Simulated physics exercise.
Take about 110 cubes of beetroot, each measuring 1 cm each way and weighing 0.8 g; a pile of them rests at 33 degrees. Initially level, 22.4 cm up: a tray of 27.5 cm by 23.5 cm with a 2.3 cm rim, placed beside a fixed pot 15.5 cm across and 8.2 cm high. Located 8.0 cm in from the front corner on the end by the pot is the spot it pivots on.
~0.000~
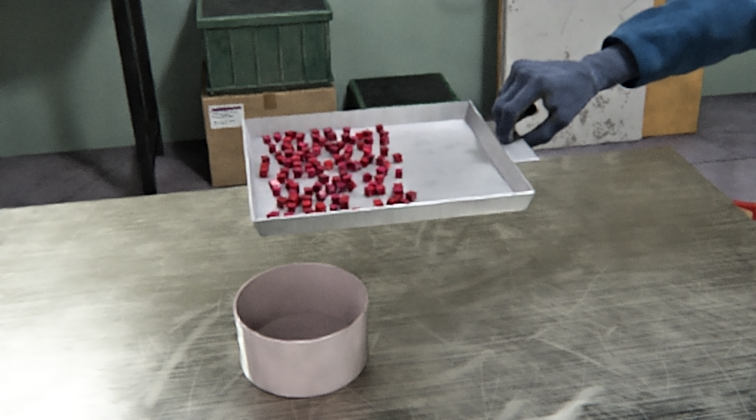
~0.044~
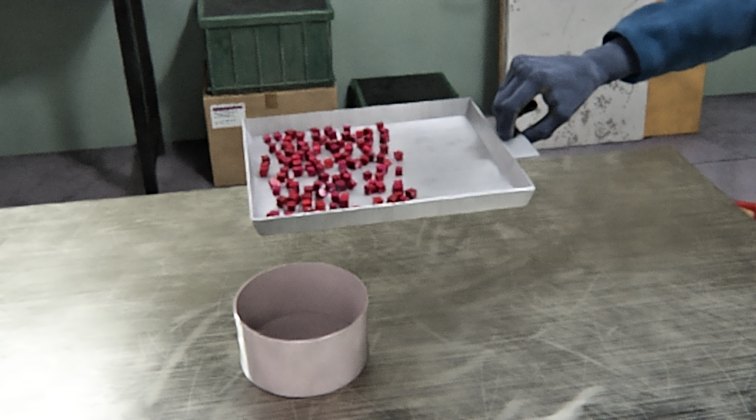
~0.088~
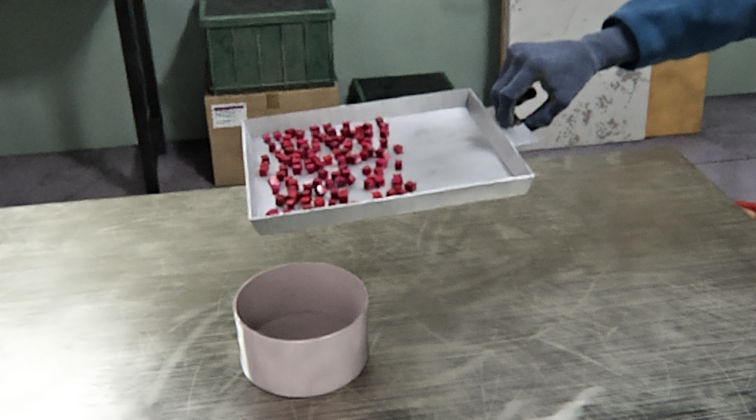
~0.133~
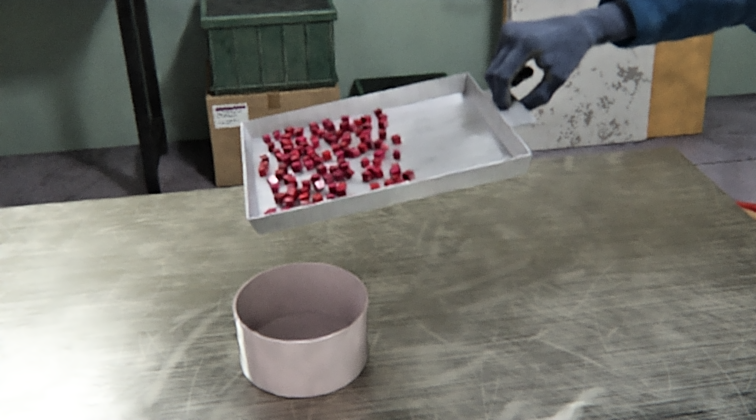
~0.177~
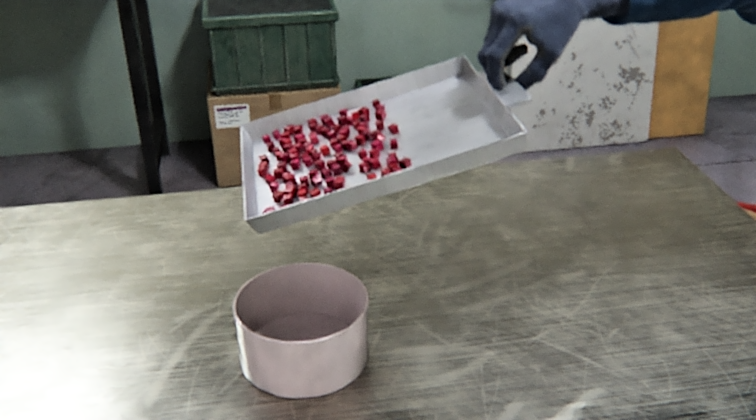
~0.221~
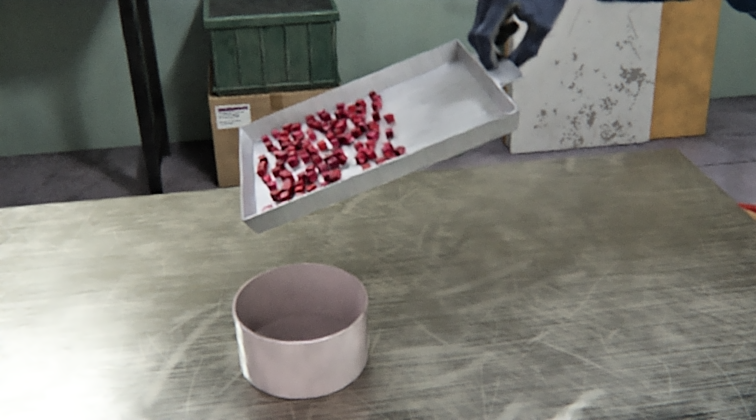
On a scratched metal worktop, a shallow white tray of small red cubes sits level above and behind a round pinkish pot, a gloved hand at its right end. The hand raises that end steadily, slanting the tray down to the left, while the cubes stay clustered toward the lower side.
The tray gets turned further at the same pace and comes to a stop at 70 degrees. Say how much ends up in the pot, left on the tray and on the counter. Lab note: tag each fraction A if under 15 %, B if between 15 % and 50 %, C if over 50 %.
Pot = A, left on the tray = C, counter = B.
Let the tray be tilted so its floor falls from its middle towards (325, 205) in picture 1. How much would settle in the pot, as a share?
Around 0 percent of them.
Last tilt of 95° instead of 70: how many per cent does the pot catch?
I'd say close to 0 percent.
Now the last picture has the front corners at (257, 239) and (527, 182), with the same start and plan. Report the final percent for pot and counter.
Pot 0; counter 70.
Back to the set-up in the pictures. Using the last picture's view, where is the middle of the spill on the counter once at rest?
(168, 308), about.
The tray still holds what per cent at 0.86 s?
About 70% of the load.
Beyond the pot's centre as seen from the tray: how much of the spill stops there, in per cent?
Around 100 in a hundred.
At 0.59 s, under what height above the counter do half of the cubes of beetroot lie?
Roughly 24 cm.
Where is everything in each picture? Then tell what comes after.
The first picture shows tray tilt 0 degrees, front corners at (259, 217) and (527, 190); middle of the pieces at (329, 165); pot at (301, 300).
The second picture shows tray tilt 1 degrees, front corners at (258, 216) and (527, 185); middle of the pieces at (329, 164).
The third picture shows tray tilt 4 degrees, front corners at (257, 215) and (526, 173), lowest corner left back; middle of the pieces at (328, 160).
The fourth picture shows tray tilt 9 degrees, front corners at (254, 215) and (524, 153), lowest corner left back; middle of the pieces at (327, 156).
The fifth picture shows tray tilt 14 degrees, front corners at (252, 215) and (519, 131), lowest corner left back; middle of the pieces at (325, 151).
The sixth picture shows tray tilt 19 degrees, front corners at (248, 215) and (511, 109), lowest corner left back; middle of the pieces at (322, 146); pot at (301, 300). Its pace works out near 120 degrees a second.
After 0.44 s, tilt 45 degrees; the tray holds 100 %, the pot 0 %.
After 0.59 s, tilt 62 degrees; the tray holds 100 %, the pot 0 %.
After 0.86 s, tilt 70 degrees; the tray holds 70 %, the pot 0 %.
By 2.2 s all is still; pot 0 %, tray 65 %, counter 35 %.
